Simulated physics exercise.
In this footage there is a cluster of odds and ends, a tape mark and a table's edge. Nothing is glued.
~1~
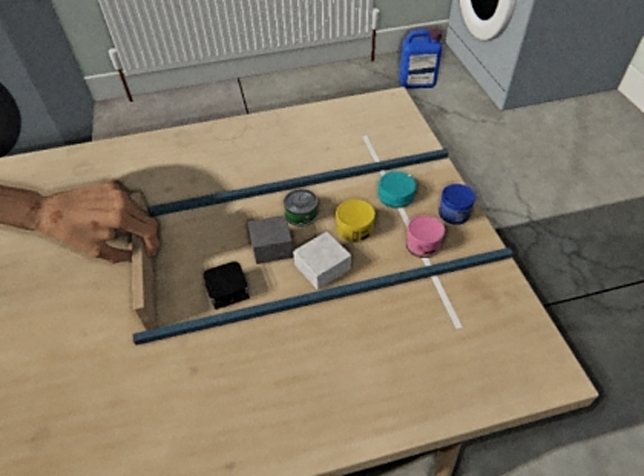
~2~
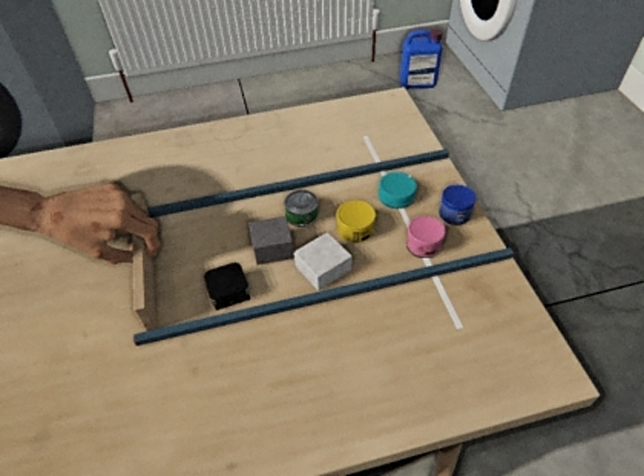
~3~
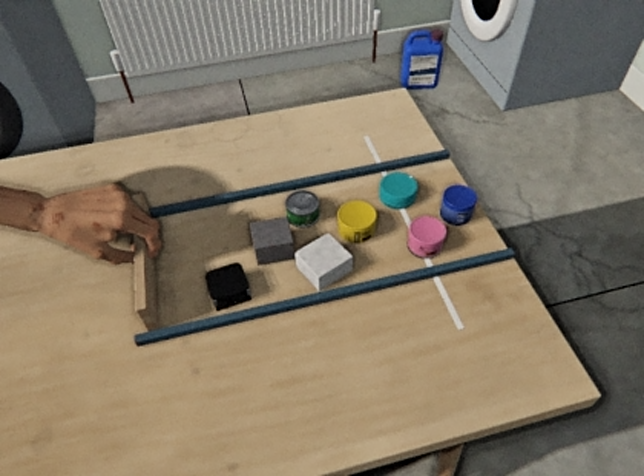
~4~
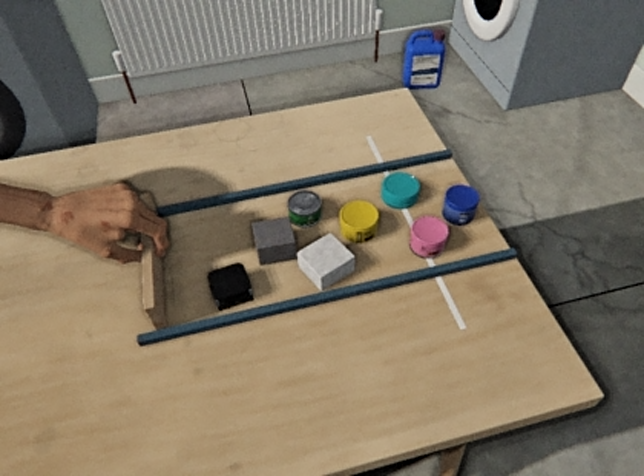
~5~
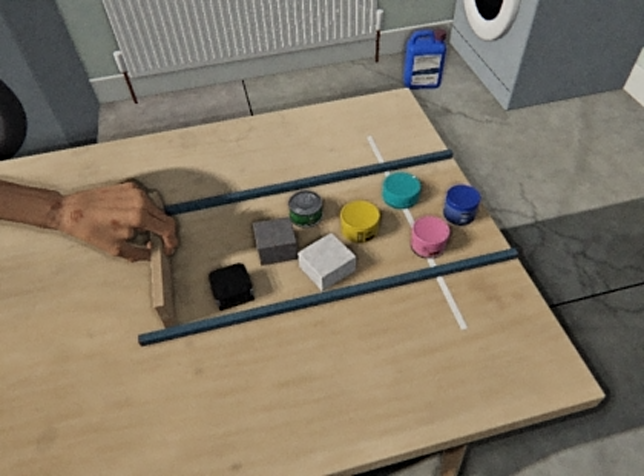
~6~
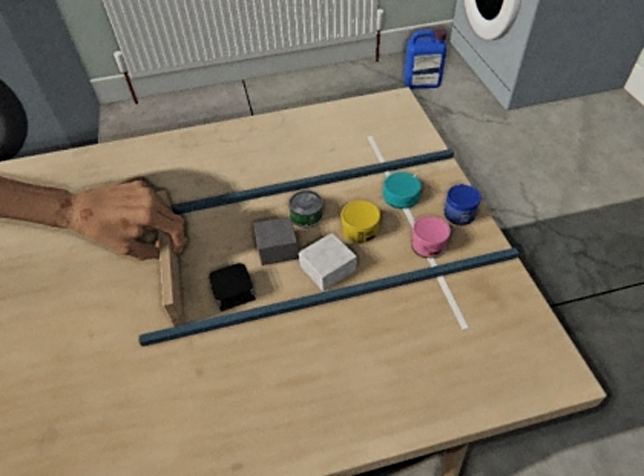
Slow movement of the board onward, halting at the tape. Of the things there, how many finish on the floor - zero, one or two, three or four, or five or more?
One or two finish on the floor.
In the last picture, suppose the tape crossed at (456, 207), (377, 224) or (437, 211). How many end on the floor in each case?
5, 0, 5.
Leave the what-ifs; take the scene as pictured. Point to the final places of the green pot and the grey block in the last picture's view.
First (414, 186), then (429, 207).
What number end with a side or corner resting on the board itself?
The figure is 3.
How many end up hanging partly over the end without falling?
I make it 0.
A little later, none off yet; blue tub at rest near (462, 205); pink pot at rest near (430, 237); turquoise lid at rest near (402, 190).
Next, none off yet; blue tub at rest near (463, 203); pink pot shifted about its own width near (473, 229); turquoise lid shifted a little near (409, 186).
When it is over, the number that fall off is one or two; down, pink pot and blue tub.
